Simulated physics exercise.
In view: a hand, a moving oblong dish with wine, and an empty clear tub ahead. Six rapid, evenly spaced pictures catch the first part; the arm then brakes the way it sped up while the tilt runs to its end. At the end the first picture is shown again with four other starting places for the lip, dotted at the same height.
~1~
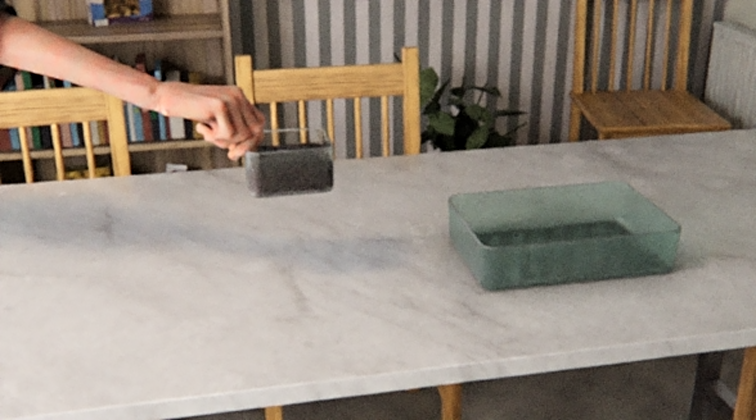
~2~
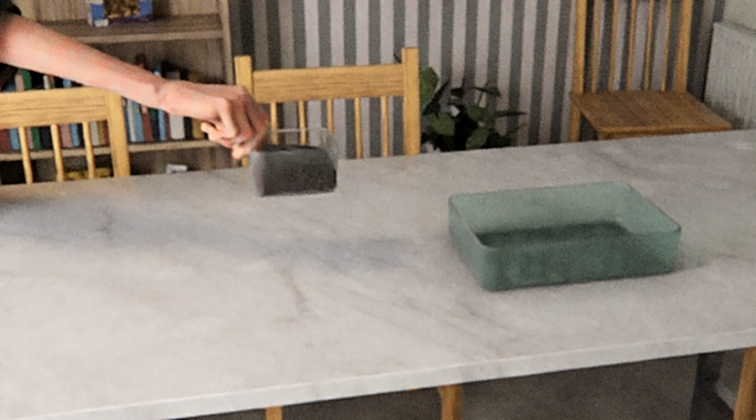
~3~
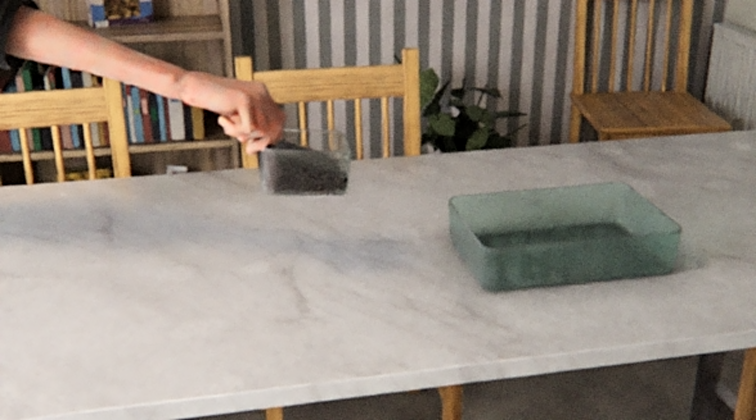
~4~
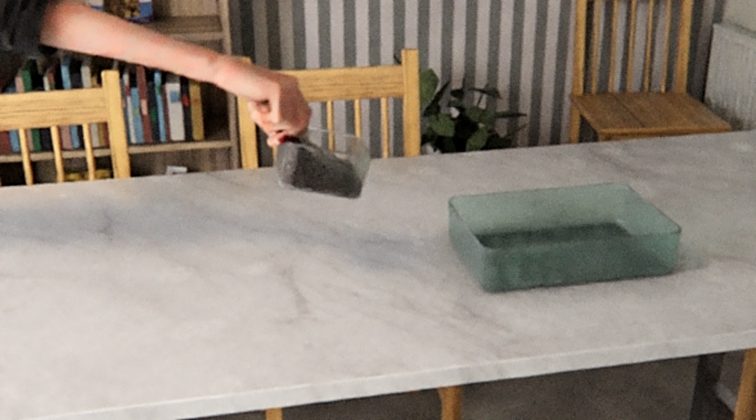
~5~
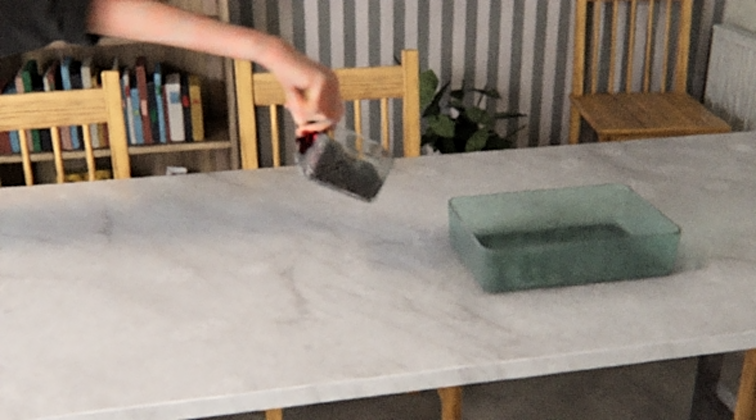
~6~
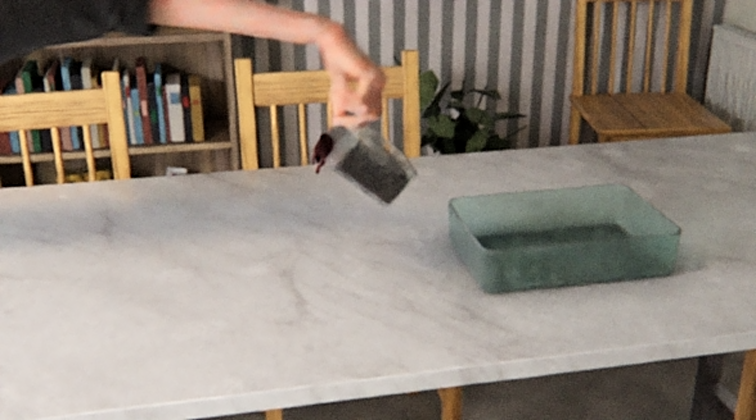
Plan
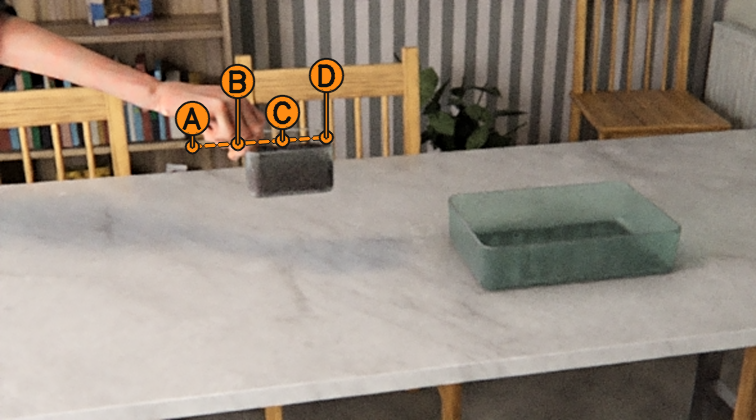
At first, a hand holds a small clear dish with dark contents upright above a marble table, left of an empty greenish tub. The hand carries it rightward, tilting it gradually, then more steeply. Dark red liquid emerges over its left rim and hangs just below it, still left of the tub.
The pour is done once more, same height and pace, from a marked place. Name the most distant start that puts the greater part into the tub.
The answer is place C.
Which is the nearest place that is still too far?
B.
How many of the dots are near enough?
Two of the four.
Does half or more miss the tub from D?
No.
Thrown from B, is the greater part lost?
Yes, that goes wrong.
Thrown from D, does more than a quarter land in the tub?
Yes.
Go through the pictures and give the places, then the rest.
The first picture shows upright, lip at (327, 137); tub from (480, 289) to (671, 269); nothing has left yet.
The second picture shows upright, lip at (331, 137); nothing has left yet.
The third picture shows tipped about 5°, lip at (345, 141); nothing has left yet.
The fourth picture shows tipped about 14°, lip at (365, 146); wine is over the rim, down to (279, 137).
The fifth picture shows tipped about 26°, lip at (388, 154); wine is over the rim, down to (302, 147).
The sixth picture shows tipped about 41°, lip at (411, 163); wine is over the rim, down to (313, 171).
On the marked copy, A at (192, 146); B at (237, 143); C at (282, 140); D at (326, 137).
If A is chosen, about 0 % lands in the tub, 97 % falls short and 3 % goes beside or beyond.
If B is chosen, about 21 % lands in the tub, 72 % falls short and 7 % goes beside or beyond.
If C is chosen, about 71 % lands in the tub, 20 % falls short and 9 % goes beside or beyond.
If D is chosen, about 73 % lands in the tub, 12 % falls short and 15 % goes beside or beyond.
